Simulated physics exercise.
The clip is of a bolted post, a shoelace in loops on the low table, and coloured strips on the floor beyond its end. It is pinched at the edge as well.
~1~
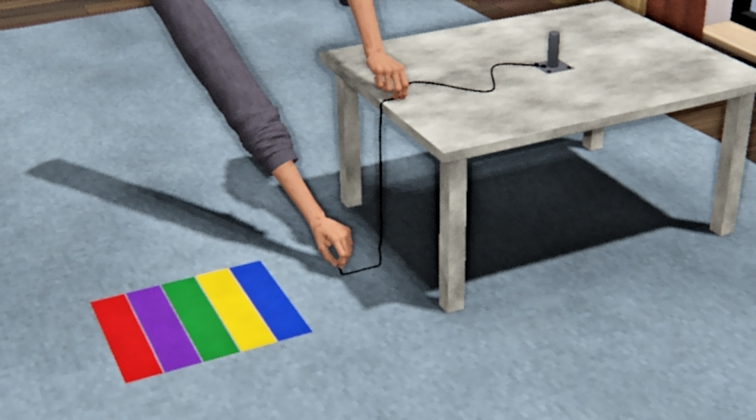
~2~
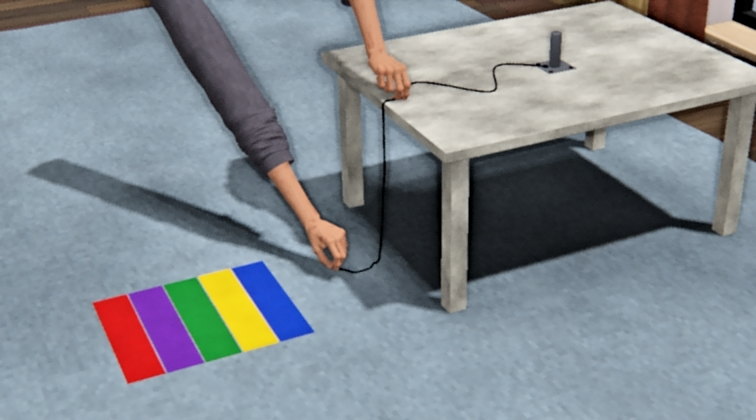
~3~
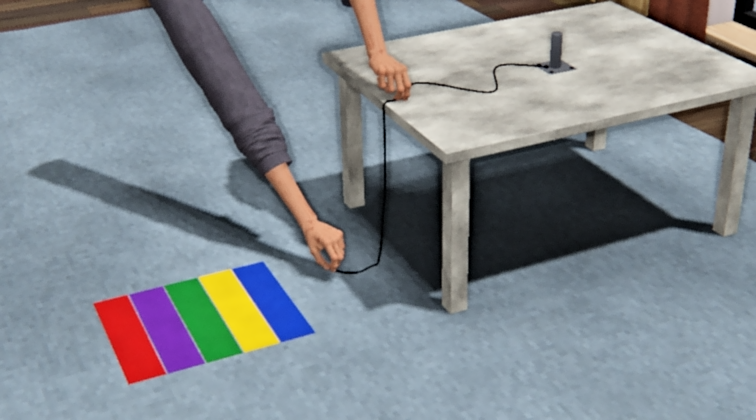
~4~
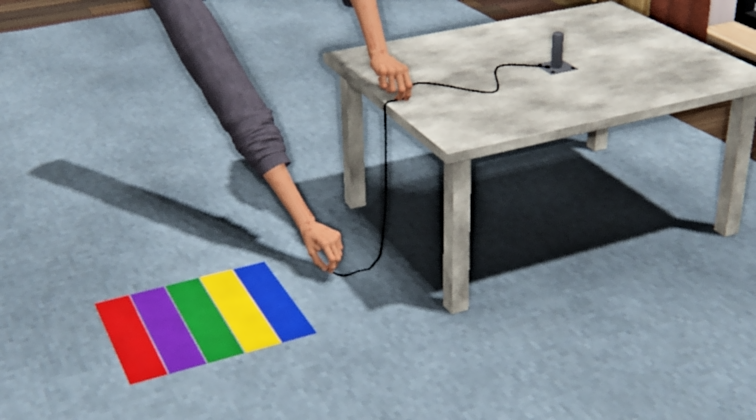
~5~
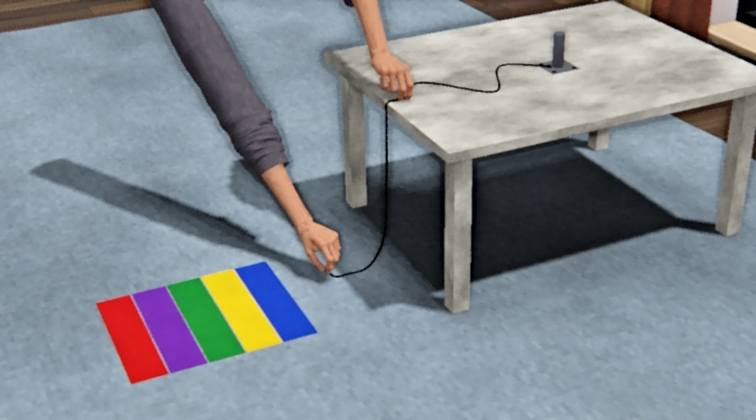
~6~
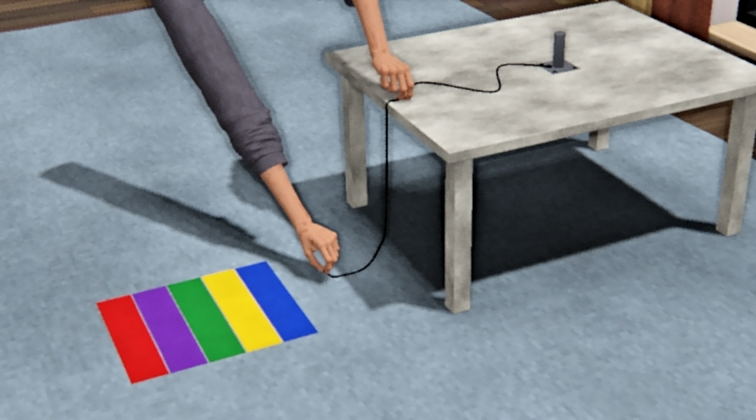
Beside a low table, a hand draws the end of a dark cord slightly left.
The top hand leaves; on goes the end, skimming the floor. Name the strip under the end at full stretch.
The end stops over the red strip.
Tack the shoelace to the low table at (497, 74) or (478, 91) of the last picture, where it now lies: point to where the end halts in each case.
In that order: (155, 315) and (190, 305).
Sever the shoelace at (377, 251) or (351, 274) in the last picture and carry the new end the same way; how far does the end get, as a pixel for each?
Near (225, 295) and (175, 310).
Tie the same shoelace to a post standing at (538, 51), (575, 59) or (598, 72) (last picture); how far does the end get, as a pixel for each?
Try by try, around (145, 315), (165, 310) and (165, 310).
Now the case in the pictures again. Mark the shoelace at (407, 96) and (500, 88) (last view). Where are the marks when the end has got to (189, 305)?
The first at (371, 157), the second at (457, 90).
Soon after, end near (189, 305); over green.
Then, end near (154, 314); over purple.
At full stretch, end near (133, 319); over red. It gets as far as the red strip.
